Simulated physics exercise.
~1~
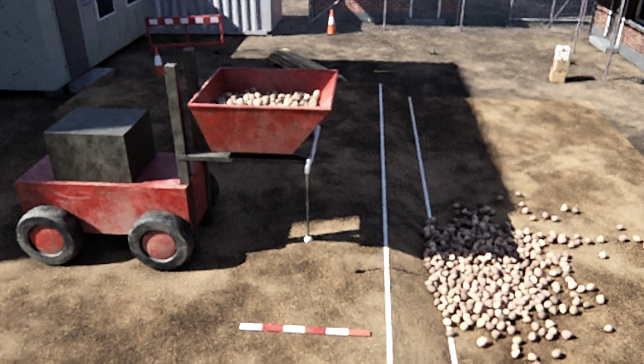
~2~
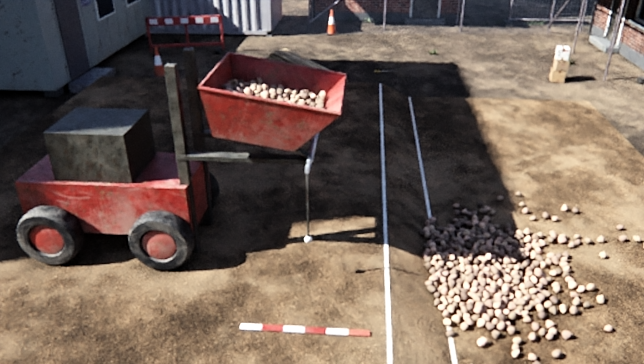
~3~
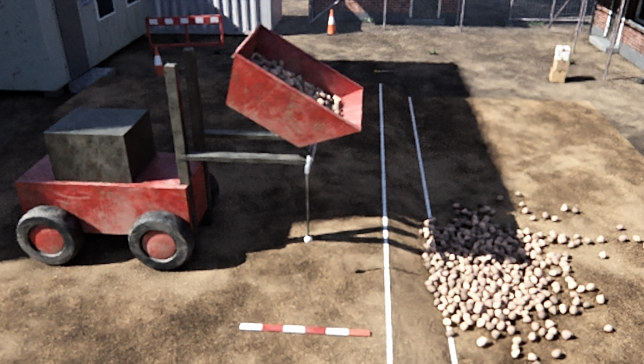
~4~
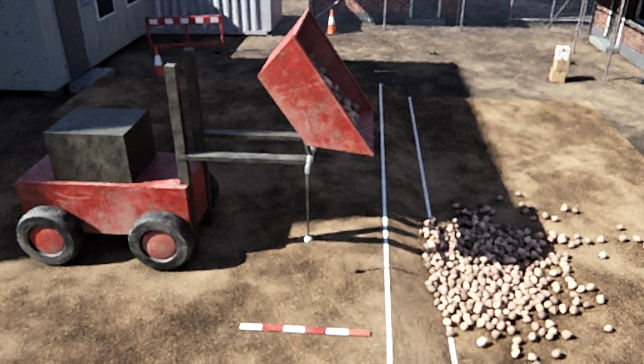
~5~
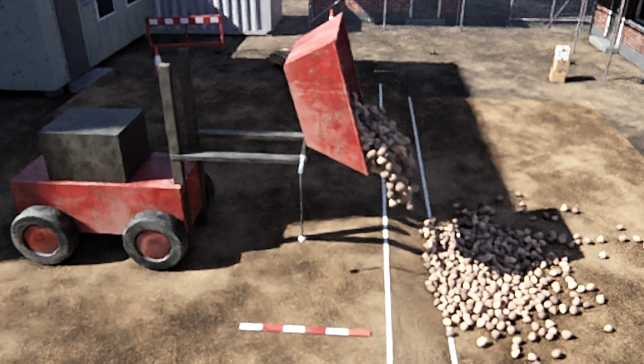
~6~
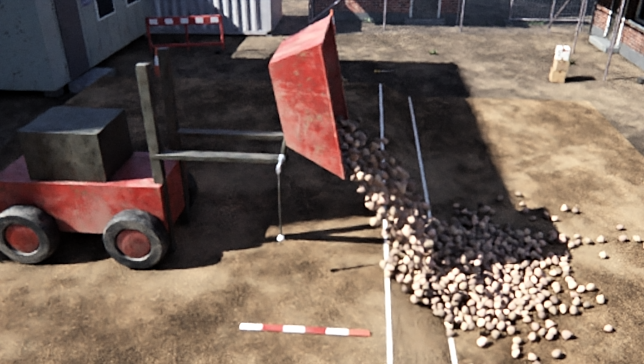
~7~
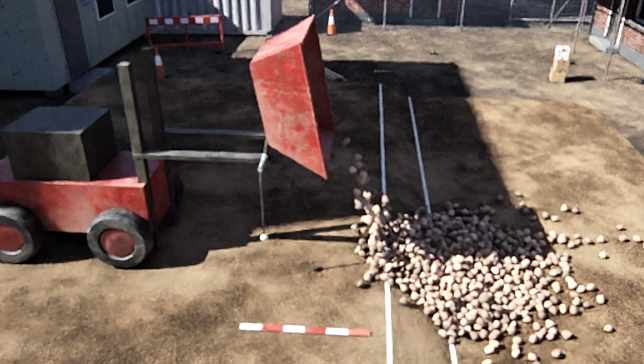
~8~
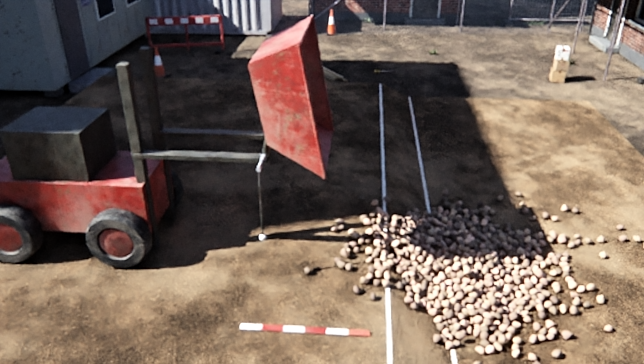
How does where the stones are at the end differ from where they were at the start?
At the start, some stones were up in the red skip and the rest lay in a heap on the right. By the end they were all down on the ground, in a wider pile that reached farther left across both white lines.
